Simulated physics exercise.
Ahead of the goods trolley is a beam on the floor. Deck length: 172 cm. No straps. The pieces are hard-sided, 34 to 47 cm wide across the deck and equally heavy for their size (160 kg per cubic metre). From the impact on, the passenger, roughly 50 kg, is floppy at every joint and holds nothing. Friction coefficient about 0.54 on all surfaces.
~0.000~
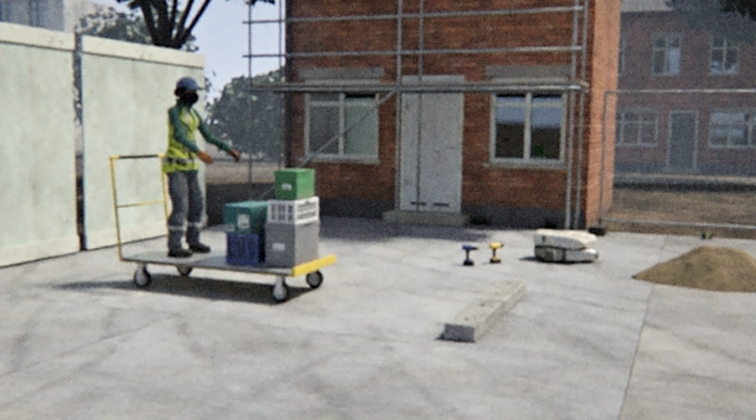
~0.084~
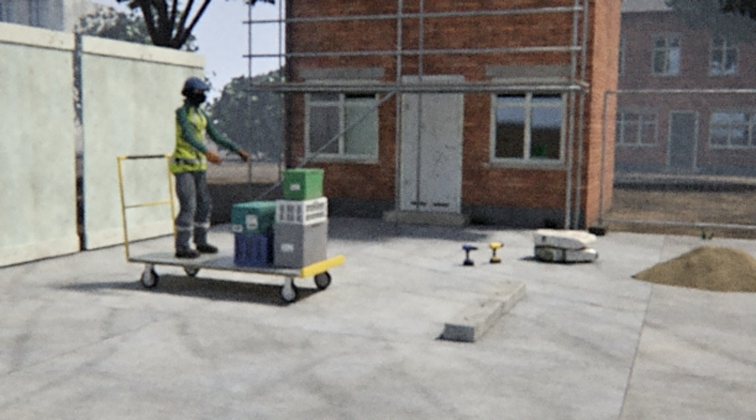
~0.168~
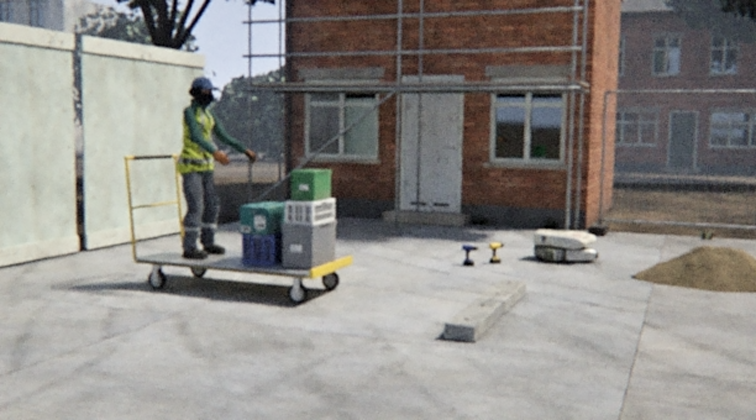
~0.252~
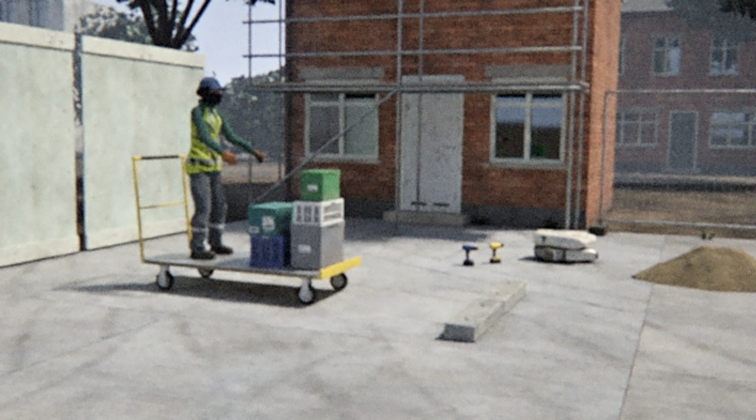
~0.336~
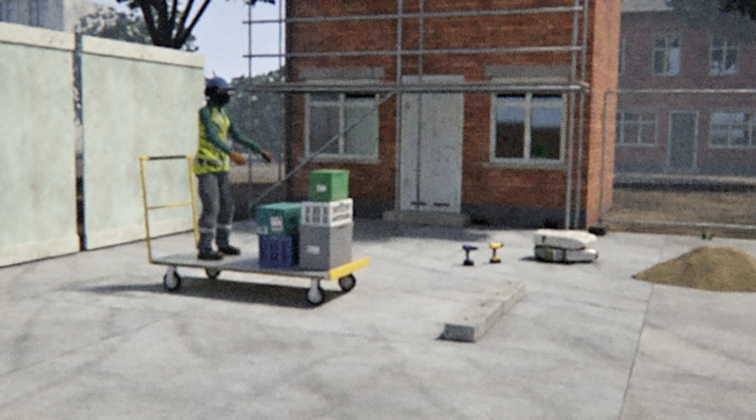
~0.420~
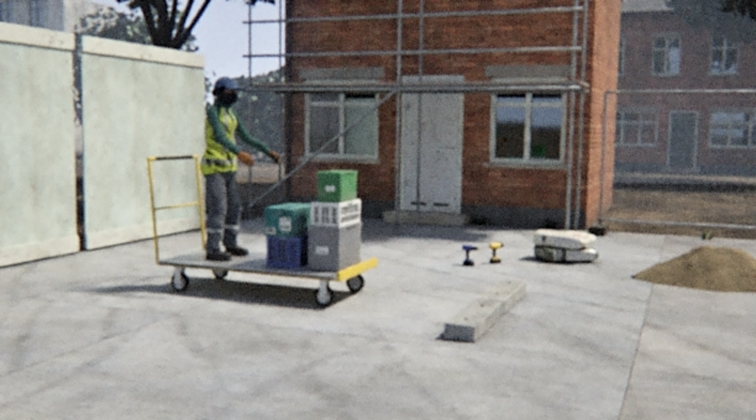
A flat trolley carrying a standing worker and stacked crates rolls slowly to the right.
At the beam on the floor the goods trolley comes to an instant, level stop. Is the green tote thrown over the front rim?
The green tote stays aboard.
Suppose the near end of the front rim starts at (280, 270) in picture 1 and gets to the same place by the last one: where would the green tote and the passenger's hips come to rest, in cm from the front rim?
In that case green 50 past, hips 110 behind.
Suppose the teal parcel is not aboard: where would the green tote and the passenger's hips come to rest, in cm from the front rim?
Then green 20 behind, hips 110 behind.
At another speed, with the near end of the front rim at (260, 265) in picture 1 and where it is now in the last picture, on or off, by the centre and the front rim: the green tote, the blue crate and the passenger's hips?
Then green off, blue on, hips on.
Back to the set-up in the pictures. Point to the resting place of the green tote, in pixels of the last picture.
Near (459, 192).
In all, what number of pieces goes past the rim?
0 in all.
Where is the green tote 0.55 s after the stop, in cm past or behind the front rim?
About 10 cm behind the rim.
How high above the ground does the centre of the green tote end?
Roughly 95 cm above it.
Impact comes at 1.56 s.
After 2.11 s the green tote is 10 cm behind the rim, tilted 5°, near (478, 191) in the last picture's view.
After 2.56 s the green tote is 25 cm behind the rim, tilted 0°, near (459, 192) in the last picture's view.
At rest, 3.4 s, nothing is past the rim; behind it, grey tote, white crate, teal parcel, blue crate, green tote and the passenger's hips.
